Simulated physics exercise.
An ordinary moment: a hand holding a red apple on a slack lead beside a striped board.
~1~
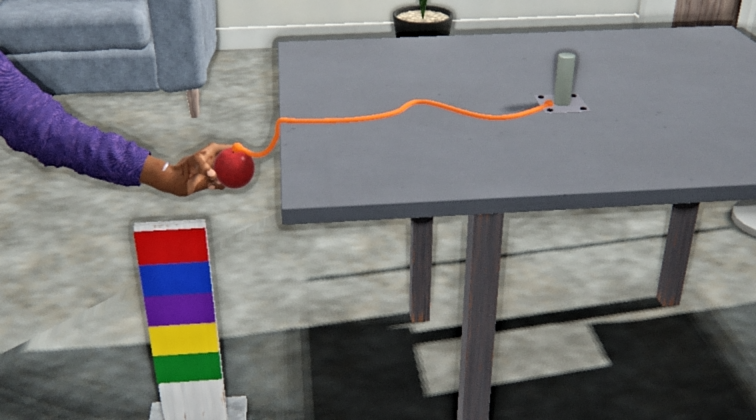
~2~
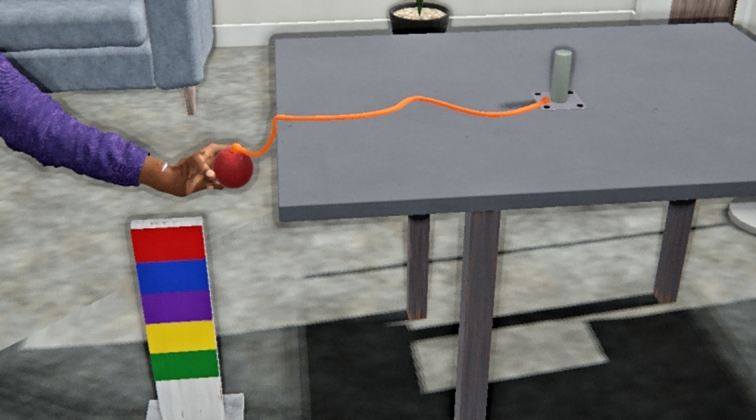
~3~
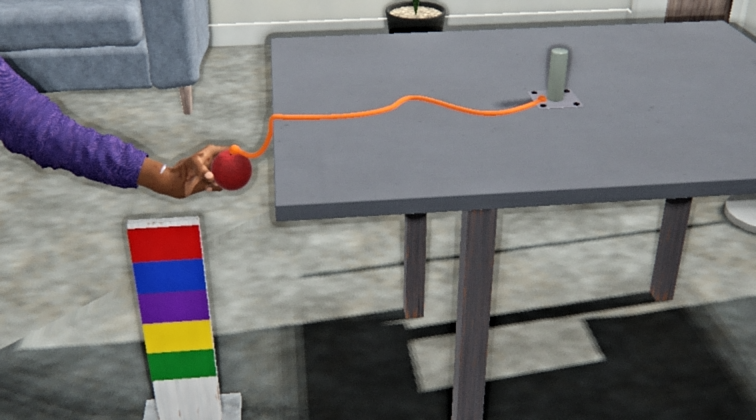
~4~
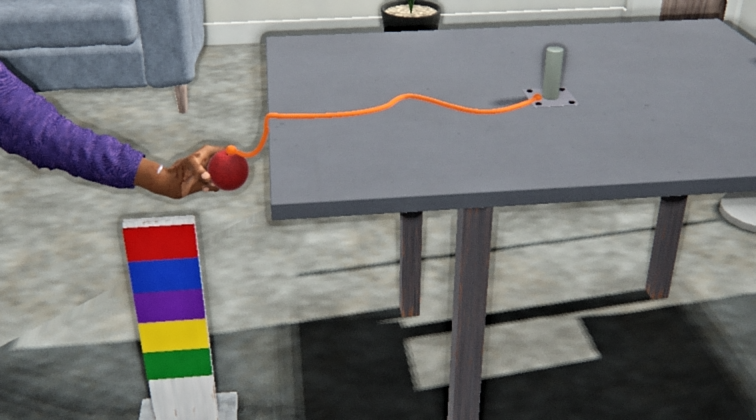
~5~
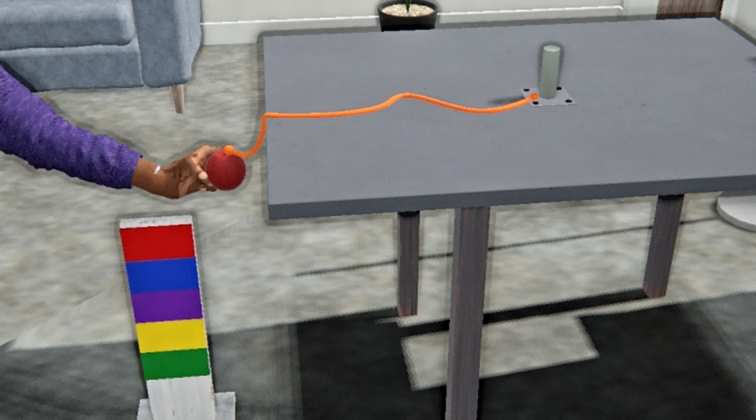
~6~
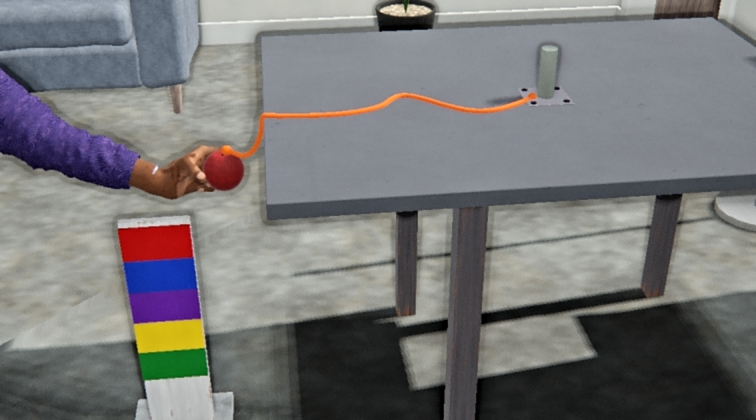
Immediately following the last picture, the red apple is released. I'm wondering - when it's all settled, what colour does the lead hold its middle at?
It's at red.
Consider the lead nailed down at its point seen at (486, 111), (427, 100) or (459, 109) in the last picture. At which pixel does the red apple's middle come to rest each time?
They end up at (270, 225), (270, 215) and (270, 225).
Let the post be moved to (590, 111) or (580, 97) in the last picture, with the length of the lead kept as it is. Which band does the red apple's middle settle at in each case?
Case by case: Higher than all five, then higher than all five.
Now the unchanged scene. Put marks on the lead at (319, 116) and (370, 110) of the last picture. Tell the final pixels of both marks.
Result - first point (278, 107), second point (330, 105).
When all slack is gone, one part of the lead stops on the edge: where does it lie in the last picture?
It's near (299, 116) in the last picture.
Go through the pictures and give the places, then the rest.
In the first frame, red apple (234, 168); red (171, 248); blue (176, 280); purple (180, 311); yellow (184, 341); green (188, 369).
In the second frame, red apple (233, 168); lead through (523, 110) (463, 111) (404, 103) (352, 117) (279, 121).
In the third frame, red apple (232, 170).
In the fourth frame, red apple (228, 170); lead through (515, 107) (455, 108) (396, 100) (344, 115) (271, 119).
In the fifth frame, red apple (226, 170).
In the sixth frame, red apple (224, 170); lead through (510, 106) (450, 107) (391, 100) (340, 115) (266, 119).
Early on, apple near (282, 229); level with red.
Midway, apple near (255, 226); level with red.
Finally, apple near (272, 226); level with red. Its centre hangs level with the red band.
